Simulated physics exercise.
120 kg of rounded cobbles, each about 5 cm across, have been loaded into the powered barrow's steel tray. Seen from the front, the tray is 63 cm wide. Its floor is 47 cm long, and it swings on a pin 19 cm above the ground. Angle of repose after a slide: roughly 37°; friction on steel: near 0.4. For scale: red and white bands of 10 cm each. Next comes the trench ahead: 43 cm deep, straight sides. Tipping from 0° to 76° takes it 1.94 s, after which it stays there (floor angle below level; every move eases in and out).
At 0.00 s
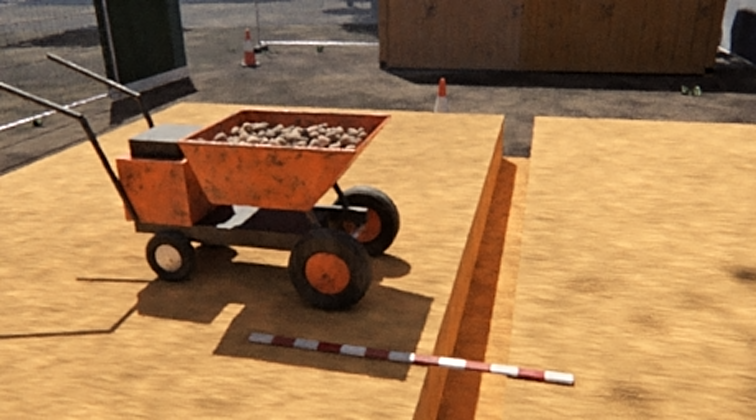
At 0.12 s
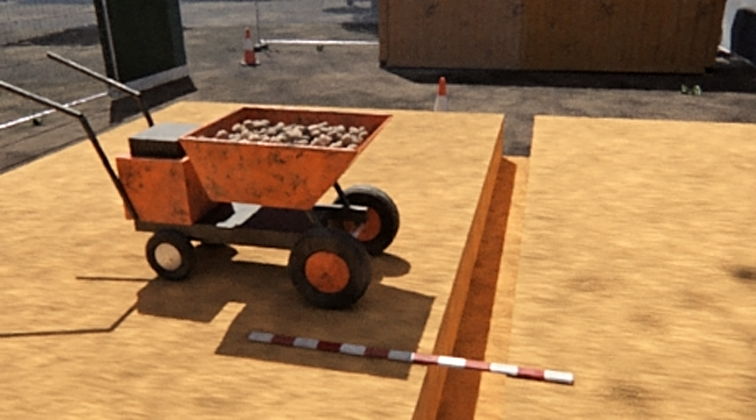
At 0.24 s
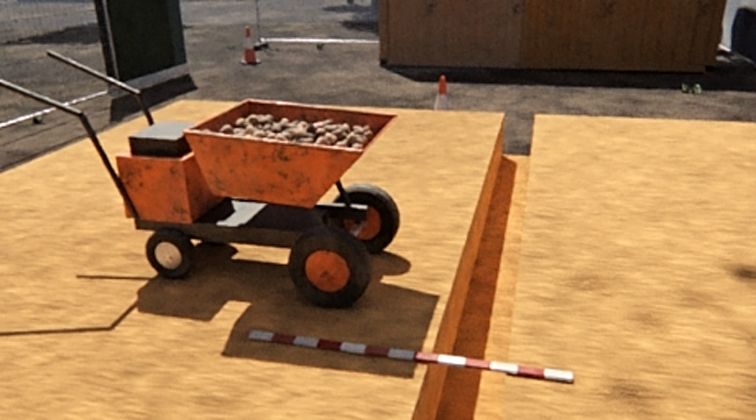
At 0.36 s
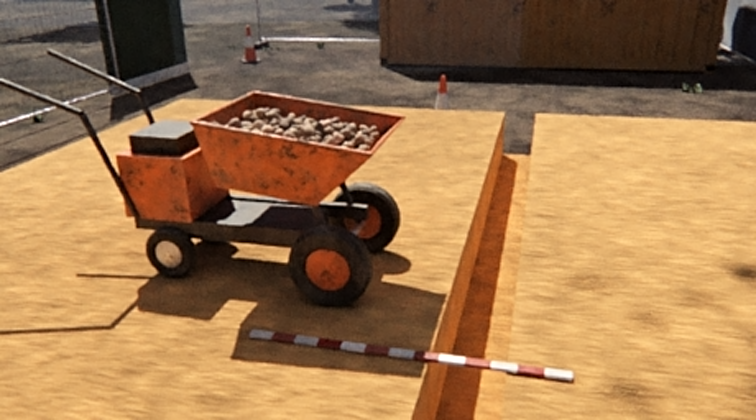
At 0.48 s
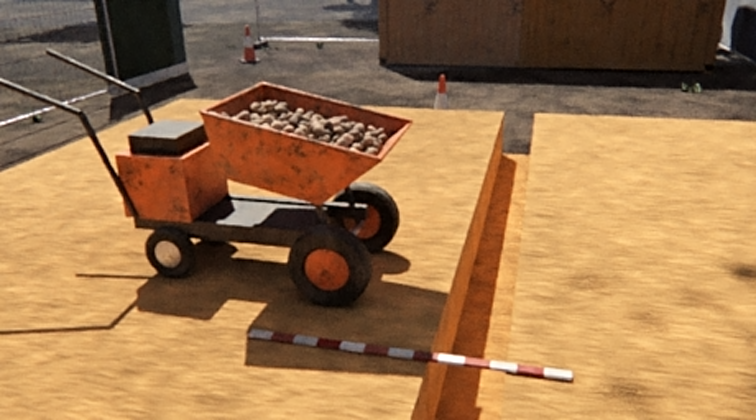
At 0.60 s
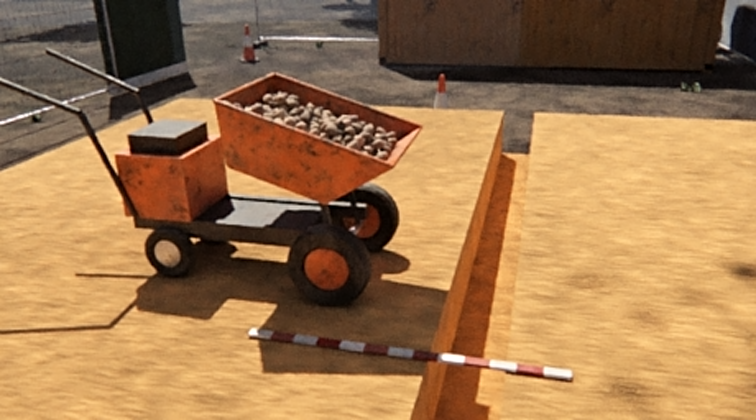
An orange, scuffed powered barrow loaded with rounded stones stands on sunlit, sandy-coloured ground beside a narrow trench, seen from slightly above and to one side. Its handles are at left, a red and white banded pole lies in front across the trench edge, and traffic cones, fencing and a brown container stand behind. The tray tilts steadily, its rear rising and front swinging rightward, while the wheels and camera stay still.
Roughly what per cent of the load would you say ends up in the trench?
I'd say 67 per cent ends up in the trench.
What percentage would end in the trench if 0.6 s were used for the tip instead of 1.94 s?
Then some 35 per cent would.
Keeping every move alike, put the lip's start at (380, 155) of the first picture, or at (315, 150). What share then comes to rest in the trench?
Near 40 then near 100 percent.
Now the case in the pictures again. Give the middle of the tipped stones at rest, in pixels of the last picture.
Around (495, 349).
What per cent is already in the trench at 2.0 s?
About 40 per cent by then.
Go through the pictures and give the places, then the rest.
The first frame shows lip at (355, 153), floor tilted 0°, highest stones at (285, 133).
The second frame shows lip at (357, 152), floor tilted 1°, highest stones at (286, 131); the stones move at 0.1 m/s on average.
In the third frame, the tray is at 3°, its lip at (362, 153); the top of the load is at (267, 125); the stones move at 0.2 m/s on average.
The fourth frame shows lip at (371, 155), floor tilted 7°, highest stones at (268, 118); the stones move at 0.3 m/s on average.
In the fifth frame, the tray is at 12°, its lip at (381, 160); the top of the load is at (273, 111); the stones move at 0.4 m/s on average.
The sixth frame shows lip at (393, 167), floor tilted 17°, highest stones at (282, 102); the stones move at 0.5 m/s on average.
After 1.5 s the floor is at 64°; 97 % in the tray, 3 % in the trench; the foremost stones are at (488, 255).
After 2.0 s the floor is at 76°; 30 % in the tray, 42 % in the trench, 28 % past the trench; the foremost stones are at (652, 305).
After 2.4 s the floor is at 76°; 7 % in the tray, 60 % in the trench, 33 % past the trench; the foremost stones are at (724, 311).
After 4.3 s the floor is at 76°; 0 % in the tray, 67 % in the trench, 33 % past the trench; the foremost stones are at (751, 313).
